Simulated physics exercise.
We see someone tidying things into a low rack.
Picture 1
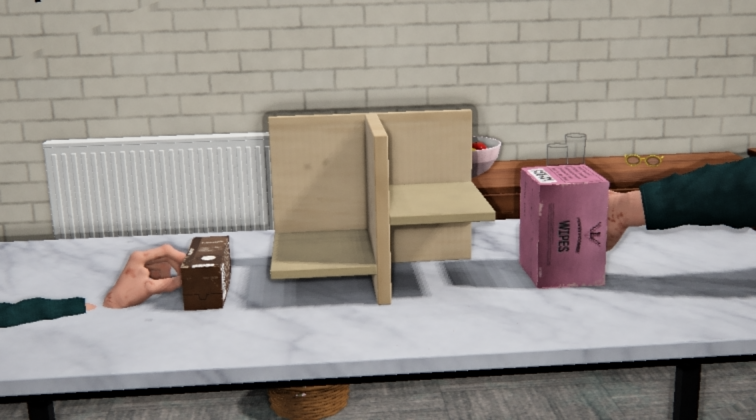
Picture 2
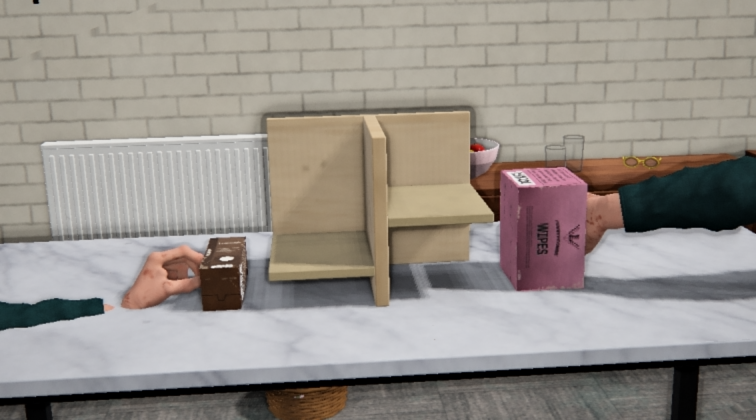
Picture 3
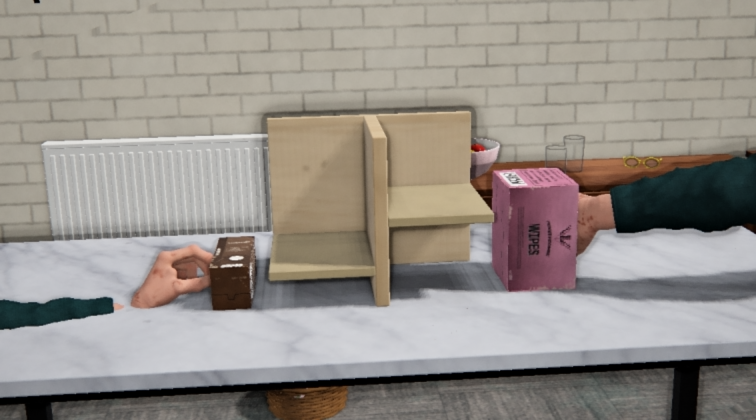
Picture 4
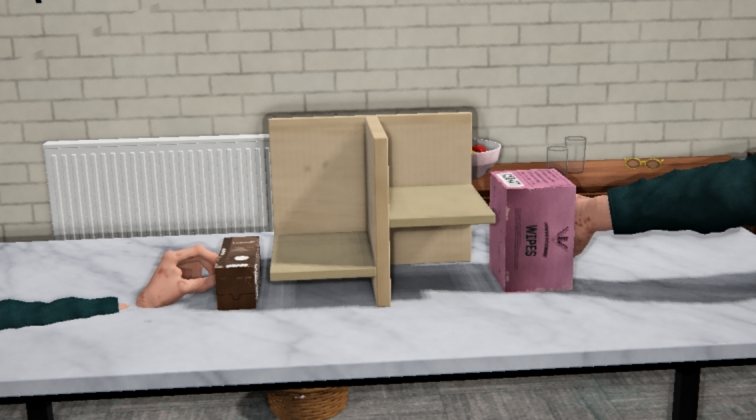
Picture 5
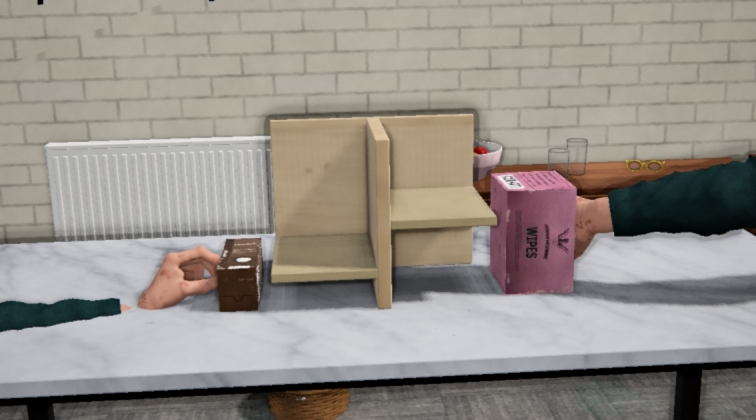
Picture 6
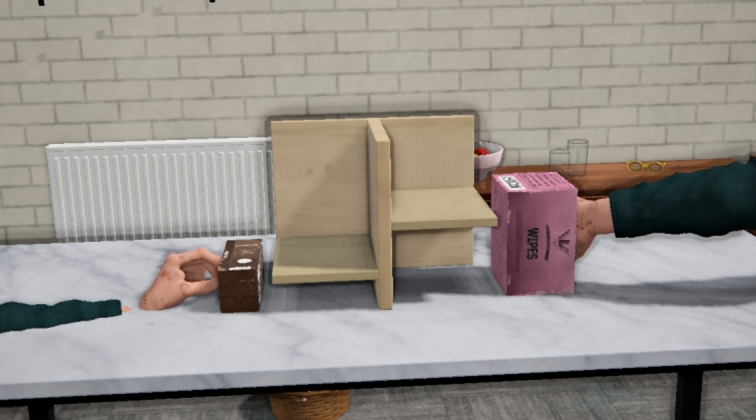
Hands sliding a brown carton from the left and a pink box from the right towards a wooden shelf, then barely moving.
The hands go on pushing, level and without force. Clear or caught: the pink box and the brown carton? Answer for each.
In the end the pink box is too tall; the brown carton is too tall.
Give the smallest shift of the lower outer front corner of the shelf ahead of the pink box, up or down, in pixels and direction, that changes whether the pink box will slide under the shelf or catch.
Some 32 pixels, up.
Then, 0.18 s after the last picture, pink box sliding up to the opening near (528, 233); brown carton sliding up to the opening near (247, 274).
Then, 0.24 s after the last picture, pink box sliding up to the opening near (521, 233); brown carton sliding up to the opening near (254, 274).
Then, 0.58 s after the last picture, pink box stopped at the opening near (519, 233); brown carton stopped at the opening near (256, 273).
At rest, the pink box stops at the shelf, near (519, 233); the brown carton stops at the shelf, near (256, 273).
